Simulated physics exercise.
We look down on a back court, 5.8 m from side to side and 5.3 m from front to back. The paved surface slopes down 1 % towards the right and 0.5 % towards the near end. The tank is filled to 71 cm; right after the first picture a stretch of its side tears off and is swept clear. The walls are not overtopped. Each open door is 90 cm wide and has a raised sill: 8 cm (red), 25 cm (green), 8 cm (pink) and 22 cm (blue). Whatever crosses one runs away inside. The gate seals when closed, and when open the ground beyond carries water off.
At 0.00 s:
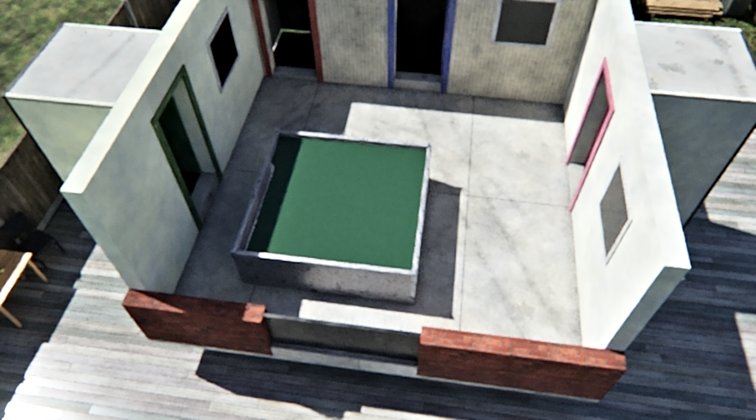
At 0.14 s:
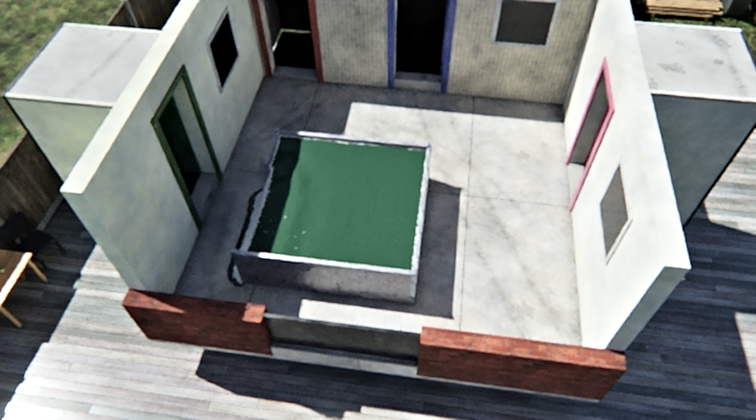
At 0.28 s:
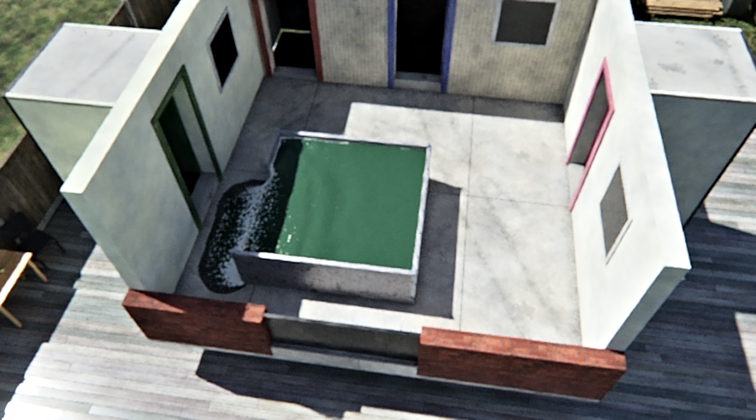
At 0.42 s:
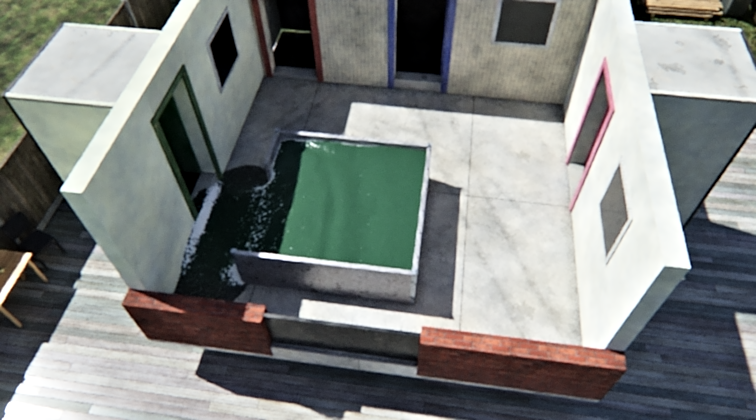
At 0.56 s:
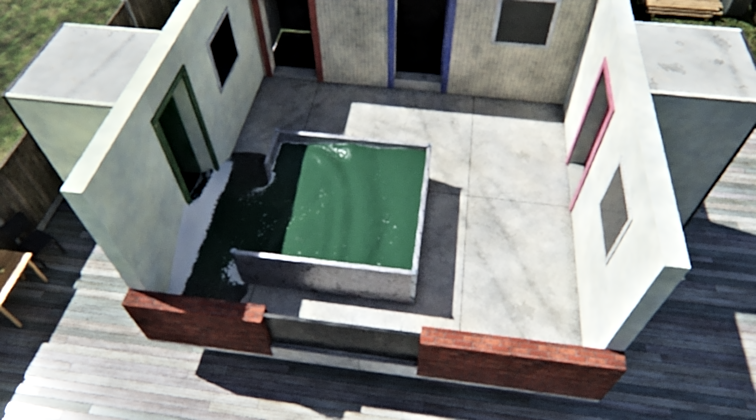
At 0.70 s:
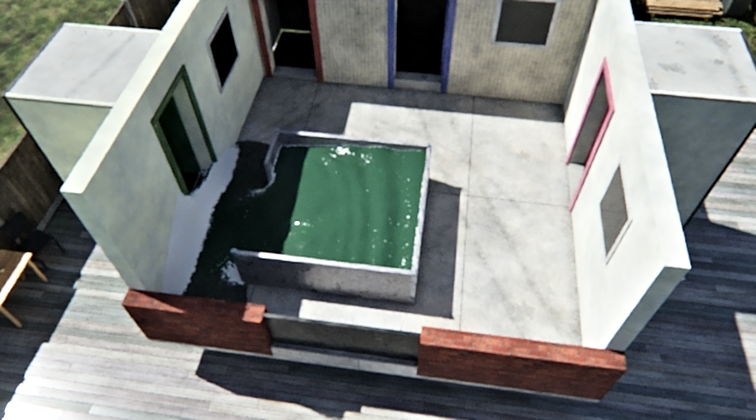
In this clip, a square tank of green water stands in a small walled court, then its left side opens and water pours out, spreading across the paving to the left wall and along it near the green-framed doorway.
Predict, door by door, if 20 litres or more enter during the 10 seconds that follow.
Door by door: At the red door it passes the limit; at the green door it passes the limit; at the pink door it passes the limit; at the blue door it does not reach the limit.
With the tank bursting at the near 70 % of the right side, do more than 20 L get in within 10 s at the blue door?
Then: Blue below.
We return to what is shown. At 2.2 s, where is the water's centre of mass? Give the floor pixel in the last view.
Around (295, 231).
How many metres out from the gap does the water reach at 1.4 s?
About 3.6 m.
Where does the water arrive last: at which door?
Last comes the pink one.
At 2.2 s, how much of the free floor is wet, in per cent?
Near 40 per cent is wet.
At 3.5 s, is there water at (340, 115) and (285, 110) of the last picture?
In turn: Flooded, flooded.
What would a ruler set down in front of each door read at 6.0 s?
In cm: Red 15, green 17, pink 5, blue 6.
After 1.4 s water covers 25 % of the floor and is deepest (70 cm) near (165, 316); red door not reached, green door 48 cm at the sill, 93 L in, pink door not reached, blue door not reached.
After 2.2 s water covers 40 % of the floor and is deepest (55 cm) near (165, 316); red door 8 cm at the sill, 19 L in, green door 44 cm at the sill, 198 L in, pink door not reached, blue door not reached.
After 3.5 s water covers 60 % of the floor and is deepest (48 cm) near (570, 371); red door 23 cm at the sill, 126 L in, green door 27 cm at the sill, 263 L in, pink door not reached, blue door 8 cm at the sill, 0 L in.
After 6.0 s water covers 95 % of the floor and is deepest (22 cm) near (524, 136); red door 15 cm at the sill, 271 L in, green door 17 cm at the sill, 267 L in, pink door 5 cm at the sill, 0 L in, blue door 6 cm at the sill, 0 L in.
After 10.0 s water covers 100 % of the floor and is deepest (26 cm) near (570, 371); red door 13 cm at the sill, 322 L in, green door 11 cm at the sill, 267 L in, pink door 15 cm at the sill, 43 L in, blue door 10 cm at the sill, 0 L in.
